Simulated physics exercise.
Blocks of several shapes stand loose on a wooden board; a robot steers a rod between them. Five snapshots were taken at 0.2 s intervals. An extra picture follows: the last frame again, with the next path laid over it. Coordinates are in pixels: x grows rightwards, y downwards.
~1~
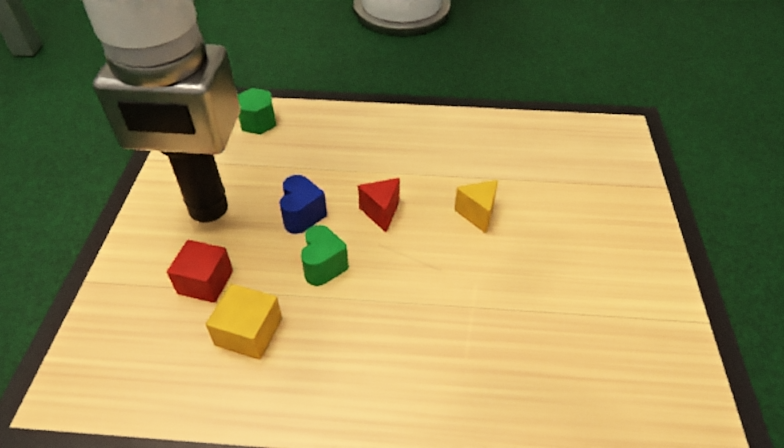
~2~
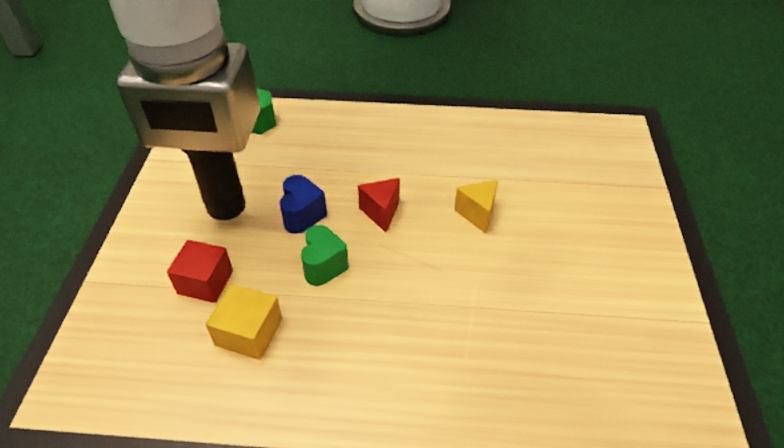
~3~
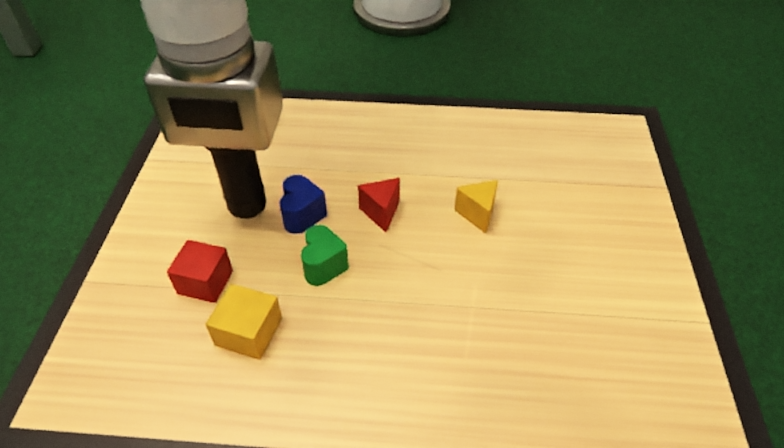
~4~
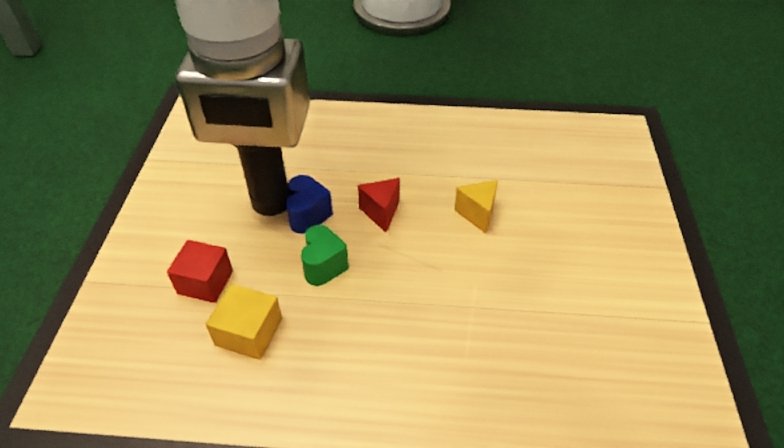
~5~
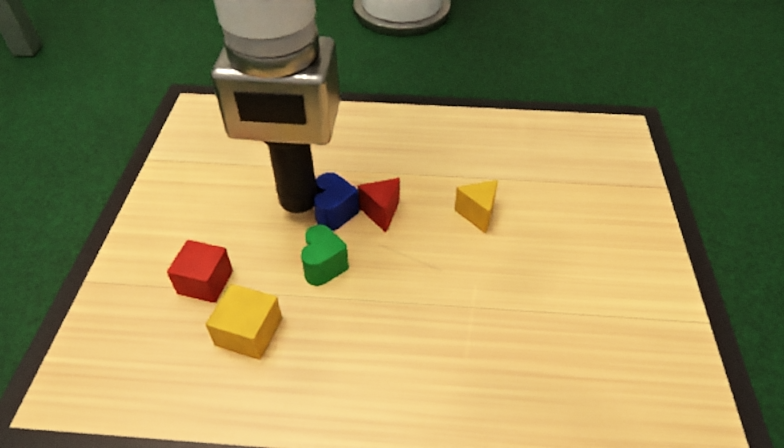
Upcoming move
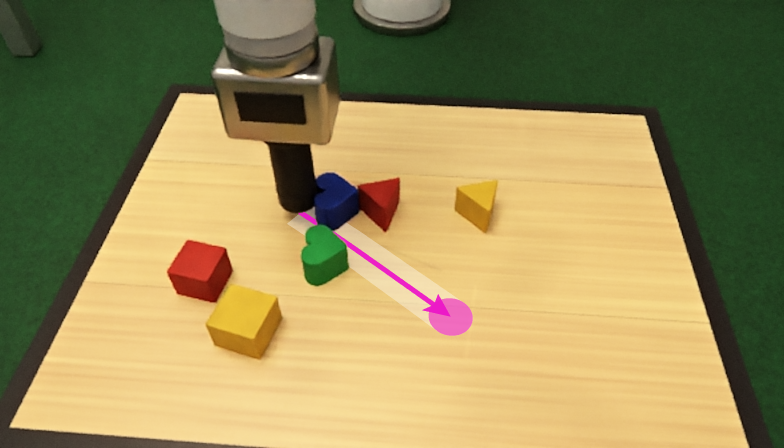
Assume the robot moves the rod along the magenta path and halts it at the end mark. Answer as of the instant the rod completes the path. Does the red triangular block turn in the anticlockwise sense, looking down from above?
I'd say no.
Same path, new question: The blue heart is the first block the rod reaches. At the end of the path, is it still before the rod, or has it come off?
In the end it is beside or behind the rod.
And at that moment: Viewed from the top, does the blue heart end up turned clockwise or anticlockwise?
That block twists counter-clockwise.
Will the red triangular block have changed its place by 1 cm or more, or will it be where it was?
That block will leave its spot.
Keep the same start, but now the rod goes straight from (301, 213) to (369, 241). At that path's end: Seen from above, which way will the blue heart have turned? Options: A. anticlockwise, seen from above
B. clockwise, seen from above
A: Anticlockwise, seen from above.
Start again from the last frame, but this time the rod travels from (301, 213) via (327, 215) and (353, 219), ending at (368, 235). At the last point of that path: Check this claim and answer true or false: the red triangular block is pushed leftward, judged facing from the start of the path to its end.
My answer: True.
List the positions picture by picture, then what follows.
The first picture shows lower end of the rod (209, 209), tops of blocks, green heart (321, 244), blue heart (299, 192), red triangular block (381, 190).
The second picture shows rod (227, 207), blocks as before.
The third picture shows rod (247, 205), blocks as before.
The fourth picture shows rod (271, 203), blue heart (305, 192).
The fifth picture shows rod (299, 200), green heart (321, 244), blue heart (333, 189), red triangular block (381, 190).
The drawn path runs in a line from (301, 213) to (451, 317).
On the path given first. One third of the way, rod (348, 232); green heart (321, 250); blue heart (364, 195), turned 55° anticlockwise; red triangular block (396, 187), turned 30° clockwise.
Two thirds of the way, rod (396, 266); green heart (321, 250); blue heart (364, 195), turned 55° anticlockwise; red triangular block (396, 187), turned 30° clockwise.
At the end, rod (452, 305); green heart (321, 250); blue heart (364, 195), turned 55° anticlockwise; red triangular block (396, 187), turned 30° clockwise.
